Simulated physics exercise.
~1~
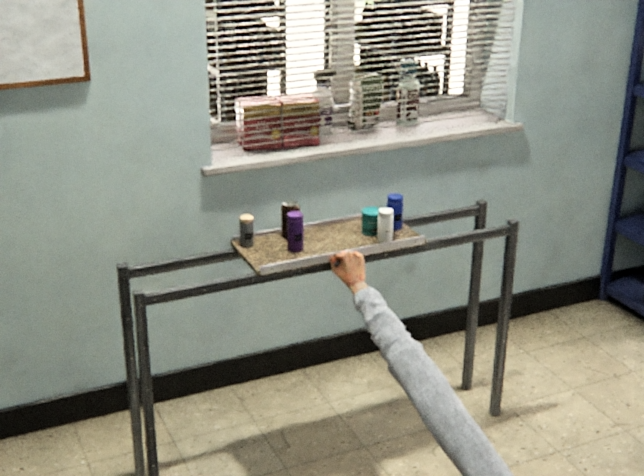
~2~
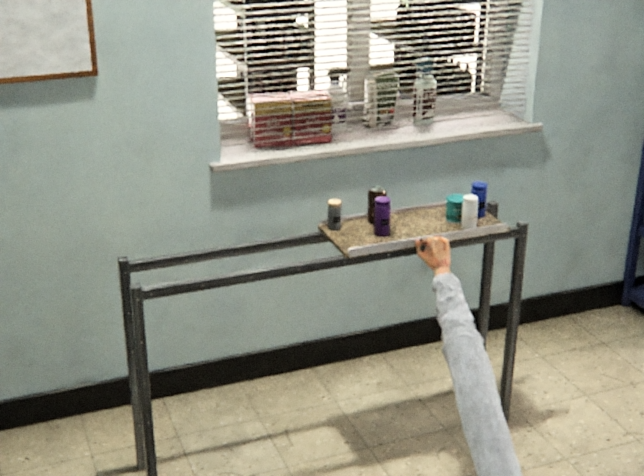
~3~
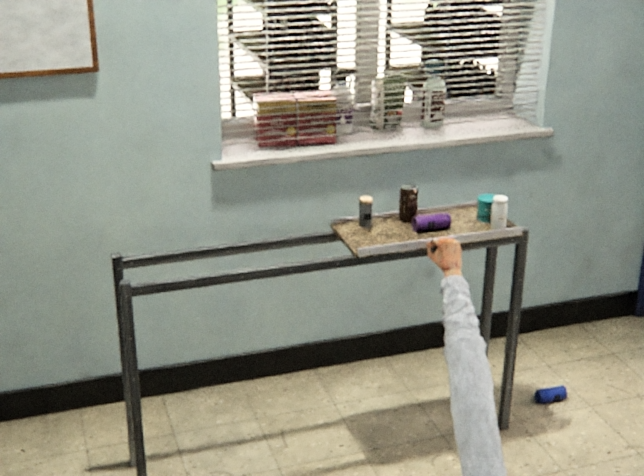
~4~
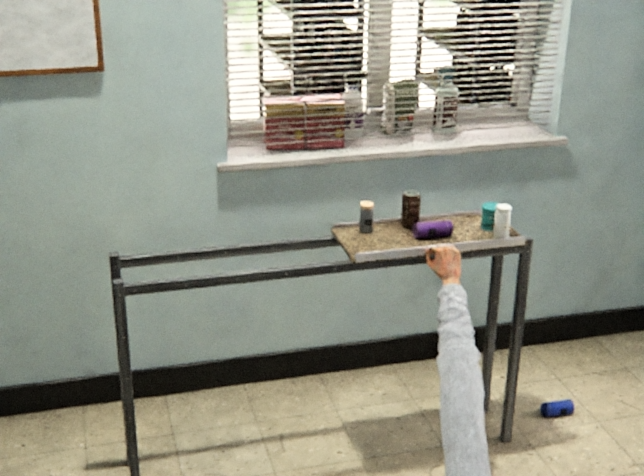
The video shows a hand sliding a tray of six small containers rightward along a metal frame until it stops at the right end, where the blue shaker drops to the floor and the purple one topples onto its side, while the other four stay upright on the tray.
